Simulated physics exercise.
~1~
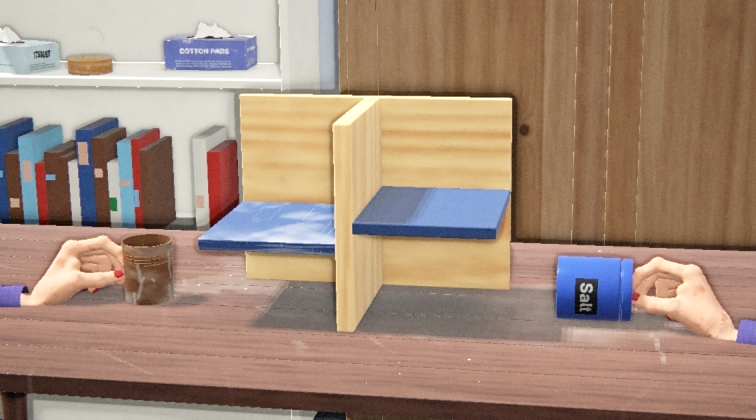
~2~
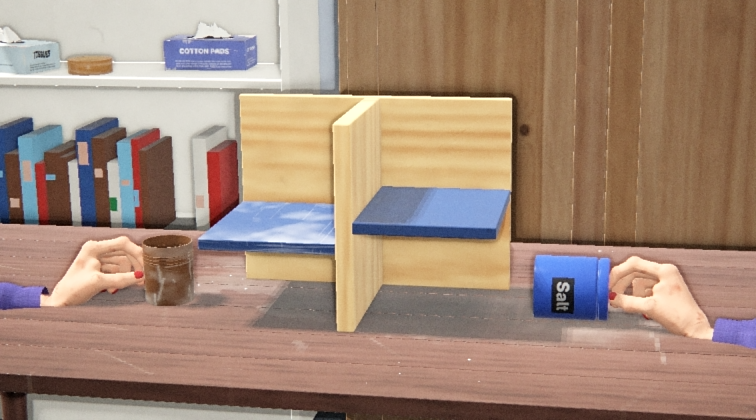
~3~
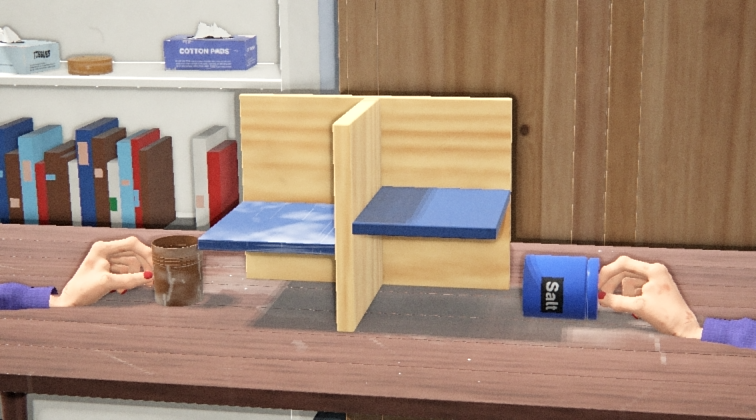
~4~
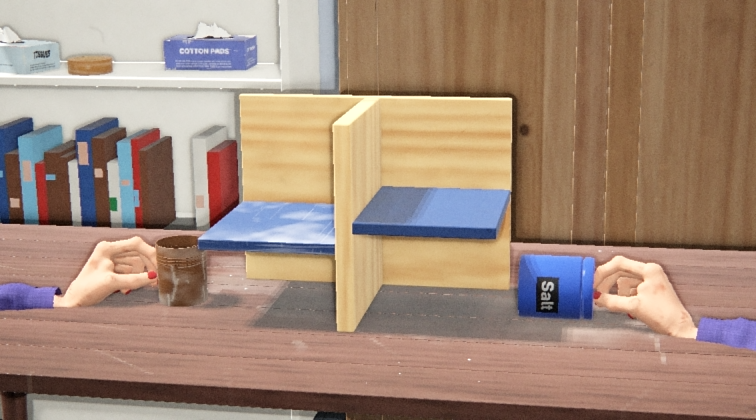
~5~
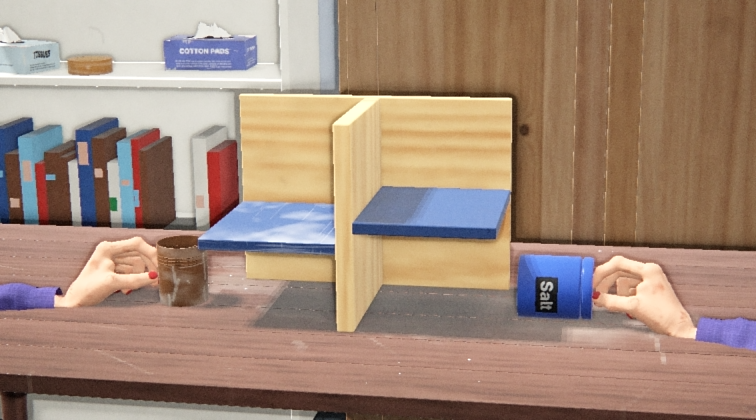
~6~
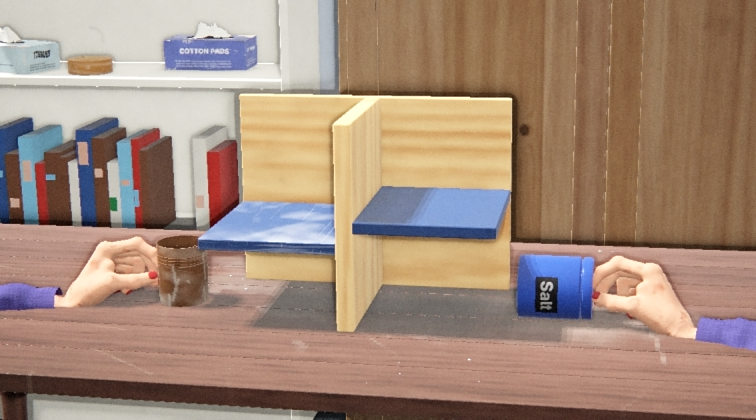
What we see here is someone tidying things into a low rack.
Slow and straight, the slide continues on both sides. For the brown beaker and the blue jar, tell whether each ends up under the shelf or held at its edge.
The brown beaker ends up under; the blue jar ends up under.
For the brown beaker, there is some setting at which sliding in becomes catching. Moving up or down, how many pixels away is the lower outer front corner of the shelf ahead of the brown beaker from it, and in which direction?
It takes a shift of 16 pixels in the downward direction.
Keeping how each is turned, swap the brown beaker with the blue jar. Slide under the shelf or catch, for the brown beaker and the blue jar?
Brown beaker: Clear; blue jar: Clear.
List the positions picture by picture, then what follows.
The first frame shows hands sliding the things forward; brown beaker (148, 269); blue jar (594, 289); shelf (360, 209).
The second frame shows hands sliding the things forward; blue jar (572, 288); shelf (360, 209).
The third frame shows hands sliding the things forward; brown beaker (178, 271); shelf (360, 209).
The fourth frame shows hands sliding the things forward; blue jar (557, 288); shelf (360, 209).
The fifth frame shows hands sliding the things forward; brown beaker (183, 271); shelf (360, 209).
The sixth frame shows hands sliding the things forward; brown beaker (183, 271); blue jar (556, 288); shelf (360, 209).
Then, 0.40 s on from there, brown beaker part of the way in near (213, 272); blue jar sliding up to the opening near (518, 286).
In the end, the brown beaker goes under, near (251, 274); the blue jar goes under, near (465, 284).
